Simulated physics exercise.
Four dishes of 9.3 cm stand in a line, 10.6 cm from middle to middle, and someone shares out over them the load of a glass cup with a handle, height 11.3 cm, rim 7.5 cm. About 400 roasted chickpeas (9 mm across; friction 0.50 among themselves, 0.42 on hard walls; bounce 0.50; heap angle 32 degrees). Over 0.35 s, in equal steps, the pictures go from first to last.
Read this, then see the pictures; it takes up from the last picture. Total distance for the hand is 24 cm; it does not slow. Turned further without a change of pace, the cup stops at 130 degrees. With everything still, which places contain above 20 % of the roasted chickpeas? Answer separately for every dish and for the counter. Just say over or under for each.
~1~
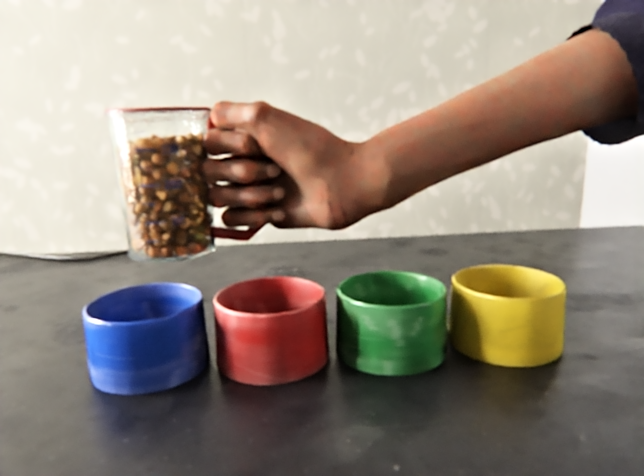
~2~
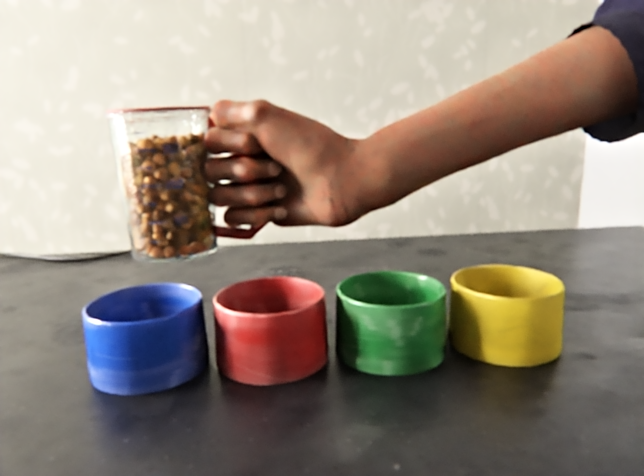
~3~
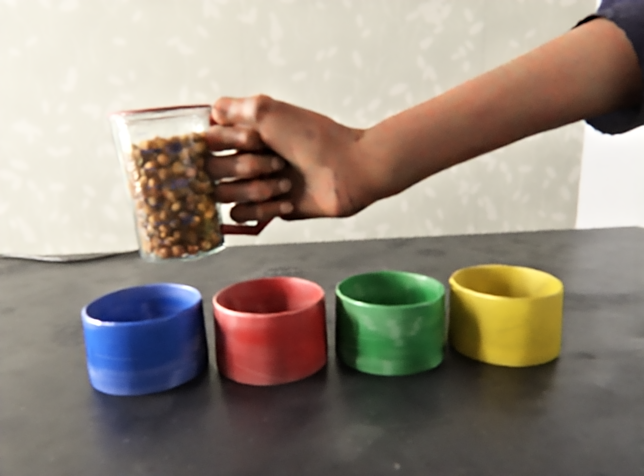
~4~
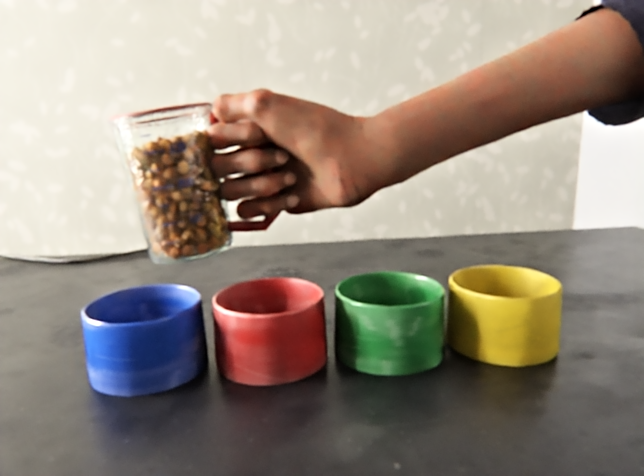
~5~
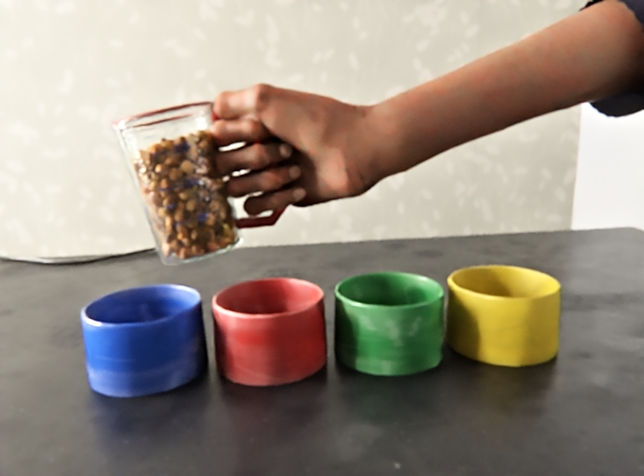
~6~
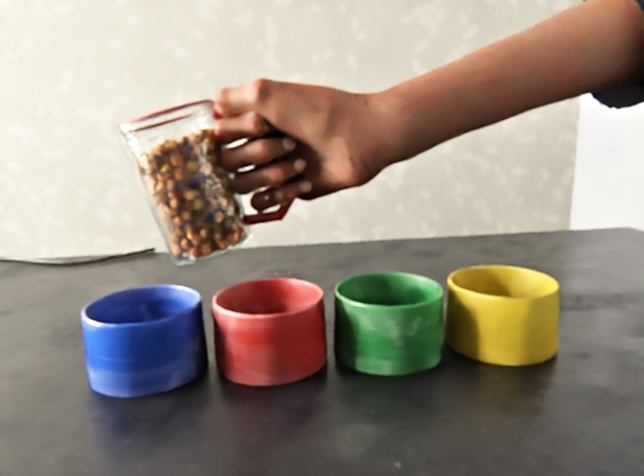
Going through them: Red comes out over, blue comes out under, green comes out under, yellow comes out under, counter comes out under.
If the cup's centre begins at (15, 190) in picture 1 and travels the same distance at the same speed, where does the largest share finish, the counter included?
Blue.
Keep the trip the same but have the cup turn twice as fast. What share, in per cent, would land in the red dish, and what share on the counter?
In that case you'd see red at 30 and the counter at 30.
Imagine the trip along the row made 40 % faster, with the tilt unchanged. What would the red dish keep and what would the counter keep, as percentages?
Result - red dish: 20; counter: 20.
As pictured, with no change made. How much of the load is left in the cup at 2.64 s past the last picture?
I reckon around 0 per cent.
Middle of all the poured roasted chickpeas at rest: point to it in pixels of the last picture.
After settling, the middle sits near (278, 327).
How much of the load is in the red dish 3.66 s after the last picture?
About 90 percent up to now.
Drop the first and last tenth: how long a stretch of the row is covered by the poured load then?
6 cm, roughly.
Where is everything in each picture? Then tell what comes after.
The first frame shows cup at (166, 182), tilt 0 degrees, lip at (110, 111), moved 0.0 cm; middle of the pieces at (162, 189); blue dish at (145, 302); red dish at (270, 295); green dish at (391, 288); yellow dish at (507, 281).
The second frame shows cup at (168, 182), tilt 1 degrees, lip at (110, 113), moved 0.1 cm; middle of the pieces at (164, 189).
The third frame shows cup at (173, 183), tilt 4 degrees, lip at (111, 116), moved 0.5 cm; middle of the pieces at (169, 190).
The fourth frame shows cup at (178, 183), tilt 8 degrees, lip at (113, 120), moved 1.0 cm; middle of the pieces at (174, 191).
The fifth frame shows cup at (184, 183), tilt 11 degrees, lip at (116, 125), moved 1.4 cm; middle of the pieces at (181, 191).
The sixth frame shows cup at (190, 183), tilt 15 degrees, lip at (118, 129), moved 1.9 cm; middle of the pieces at (187, 191); blue dish at (143, 304); red dish at (269, 296); green dish at (388, 289); yellow dish at (502, 282).
Then, 1.58 s after the last picture, tilt 95 degrees; cup holds 100 %.
Then, 2.64 s after the last picture, tilt 130 degrees; cup holds 0 %, red 90 %.
Then, 3.66 s after the last picture, tilt 130 degrees; cup holds 0 %, red 90 %.
In the end, red 90 %, blue 0 %, green 0 %, yellow 0 %, counter 10 %.
